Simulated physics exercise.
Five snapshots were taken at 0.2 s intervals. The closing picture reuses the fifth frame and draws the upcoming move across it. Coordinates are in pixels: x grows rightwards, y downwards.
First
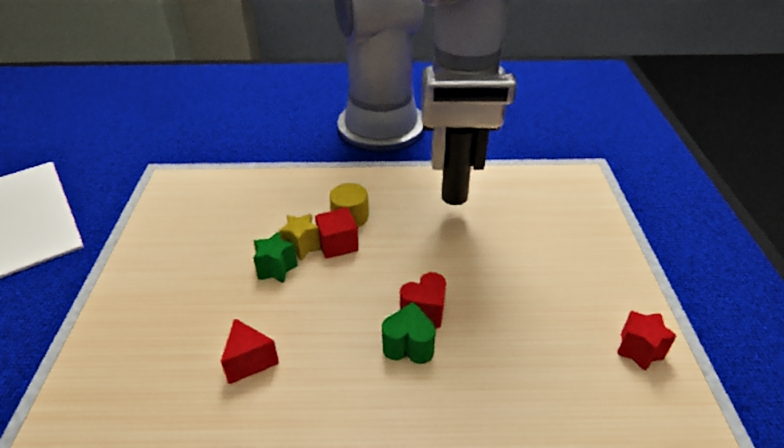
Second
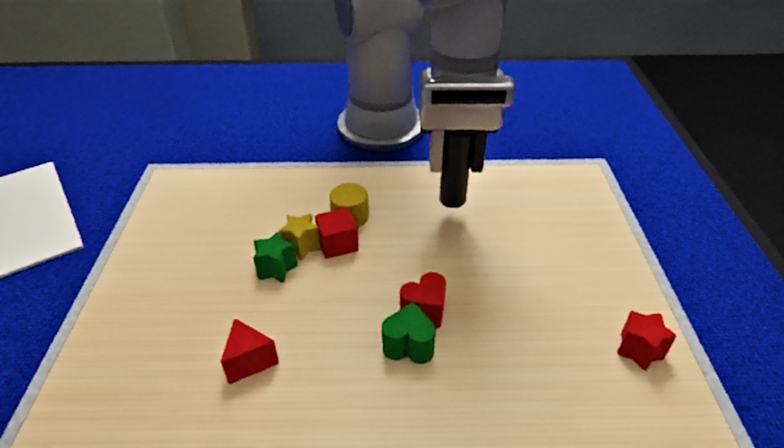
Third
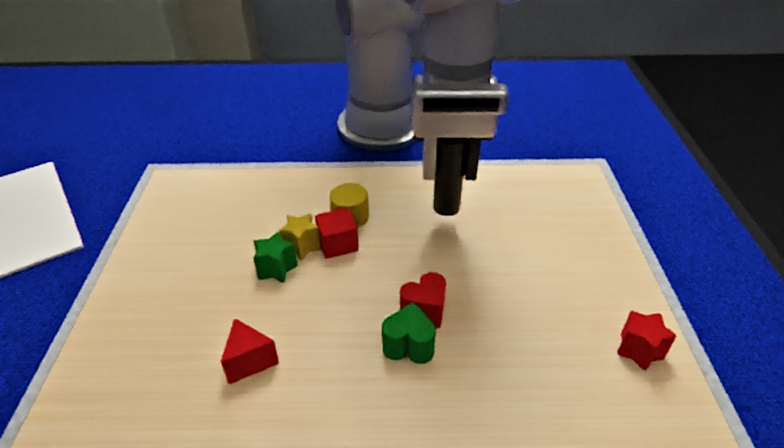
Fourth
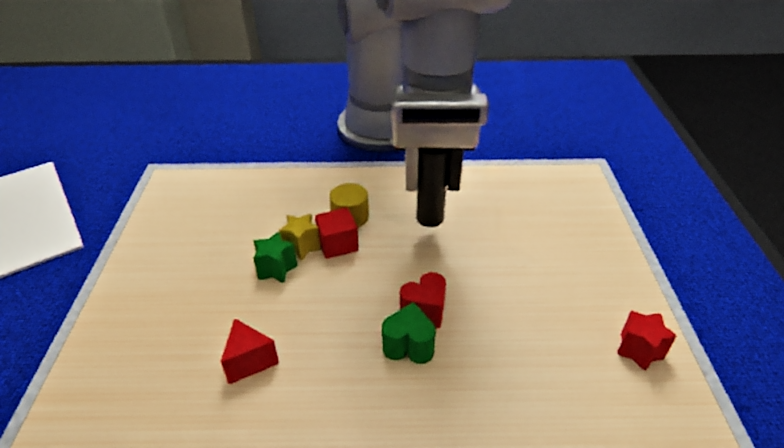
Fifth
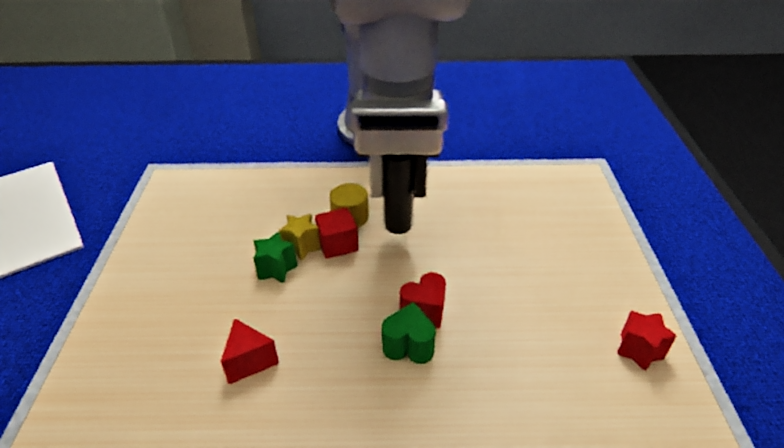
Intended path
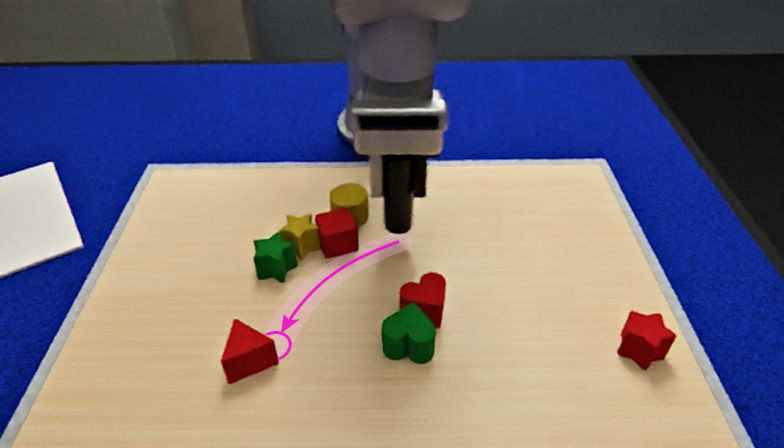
A robot arm with a dark rod pointing down stands at the far side of a pale wooden board on a blue table, seen from the front and slightly above. Green and yellow stars, a red cube and a yellow cylinder cluster left of centre, with red and green hearts near the middle, a red triangle lower left and a red star at right. The arm shifts the rod slightly, then more clearly, leftward and a little nearer, while the blocks and camera stay still.
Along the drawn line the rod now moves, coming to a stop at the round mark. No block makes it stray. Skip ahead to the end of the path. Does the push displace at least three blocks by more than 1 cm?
No, it doesn't check out.
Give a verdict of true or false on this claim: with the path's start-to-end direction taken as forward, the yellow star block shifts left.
My answer: False.
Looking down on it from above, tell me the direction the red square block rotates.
Seen from above, clockwise.
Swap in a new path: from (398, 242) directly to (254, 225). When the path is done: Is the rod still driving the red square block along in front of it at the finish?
My answer is no.
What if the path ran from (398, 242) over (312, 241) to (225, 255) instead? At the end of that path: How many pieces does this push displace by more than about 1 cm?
Displaced: Three or more.
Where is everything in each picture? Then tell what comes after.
Lower end of the rod (454, 197), tops of blocks, red triangular block (243, 339), green star block (271, 246), yellow star block (299, 224), red square block (336, 221), in the first frame.
Rod (453, 200), blocks as before, in the second frame.
Rod (446, 208), blocks as before, in the third frame.
Rod (430, 219), blocks as before, in the fourth frame.
Rod (398, 225), red triangular block (243, 339), green star block (271, 246), yellow star block (299, 224), red square block (336, 221), in the fifth frame.
The drawn path runs from (398, 242) over (349, 264) and (306, 298) to (273, 346).
On the path given first. One third of the way, rod (347, 248); green star block (267, 245), turned 15° anticlockwise; yellow star block (284, 223), turned 25° clockwise; red square block (322, 224), turned 40° clockwise.
Two thirds of the way, rod (303, 282); green star block (266, 245), turned 20° anticlockwise; yellow star block (281, 221), turned 25° clockwise; red square block (320, 227), turned 60° clockwise.
At the end, rod (269, 330); red triangular block (239, 344); green star block (266, 245), turned 20° anticlockwise; yellow star block (281, 221), turned 25° clockwise; red square block (320, 227), turned 60° clockwise.
